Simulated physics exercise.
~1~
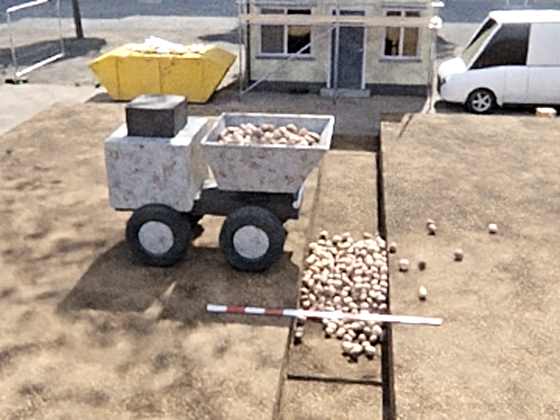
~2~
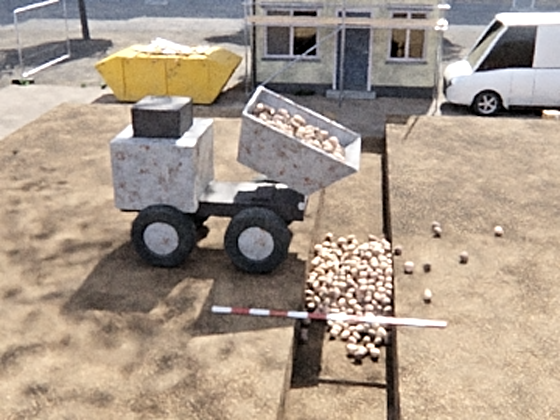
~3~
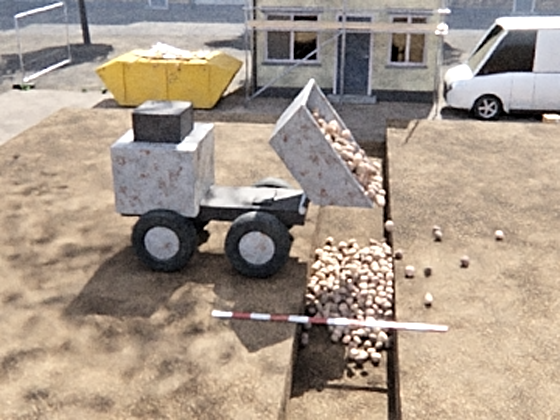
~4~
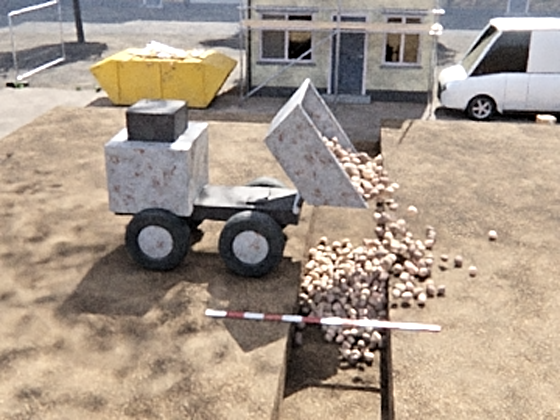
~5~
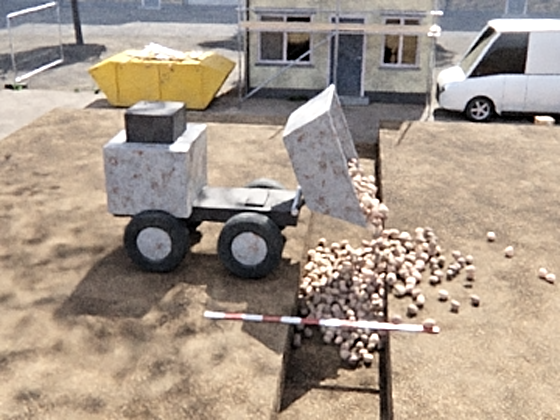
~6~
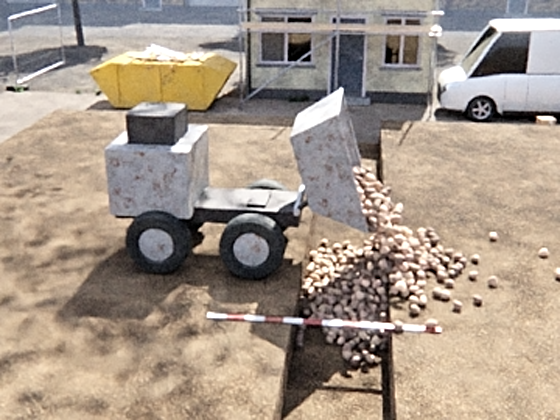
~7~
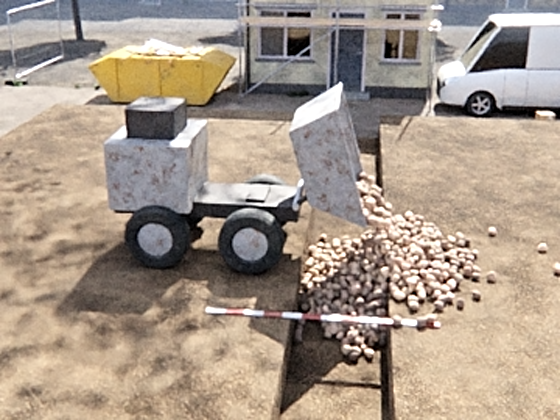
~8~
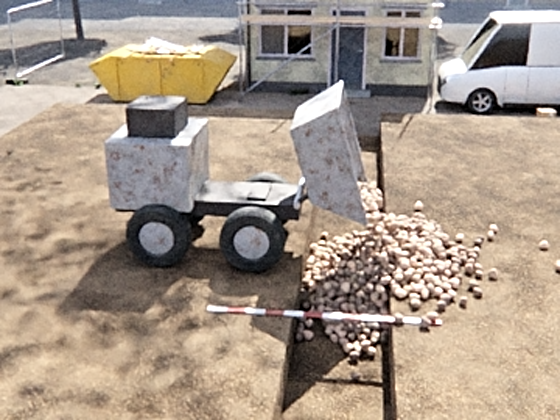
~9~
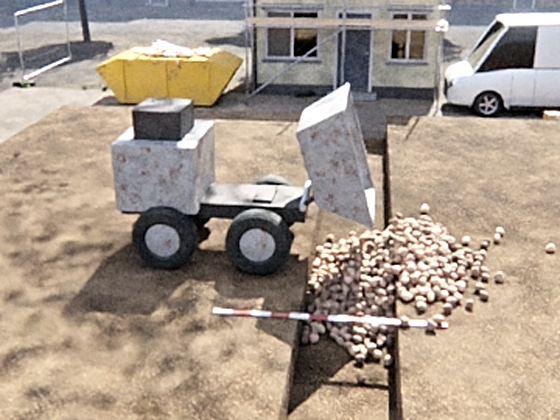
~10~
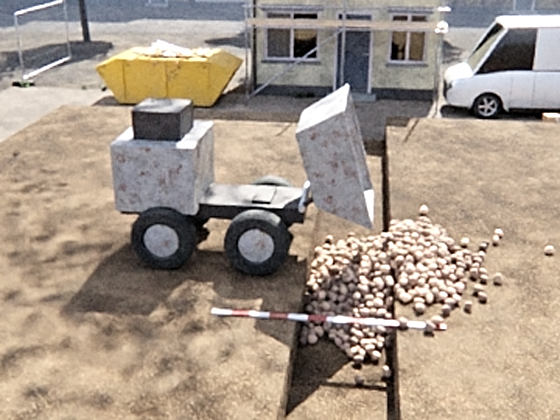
On bare brown ground seen from above, a small grey dumper stands at left beside a narrow trench that already holds a heap of pale stones. Behind it are a yellow skip, a house front with scaffolding and a white van, and a red and white pole lies across the trench. The dumper's body, loaded with stones, tilts steeply to the right, and the stones begin sliding out. It tips further, and they pour onto the heap, some rolling onto the ground at right. Finally the body stays raised and still above a broad pile that spills over the trench's right edge.
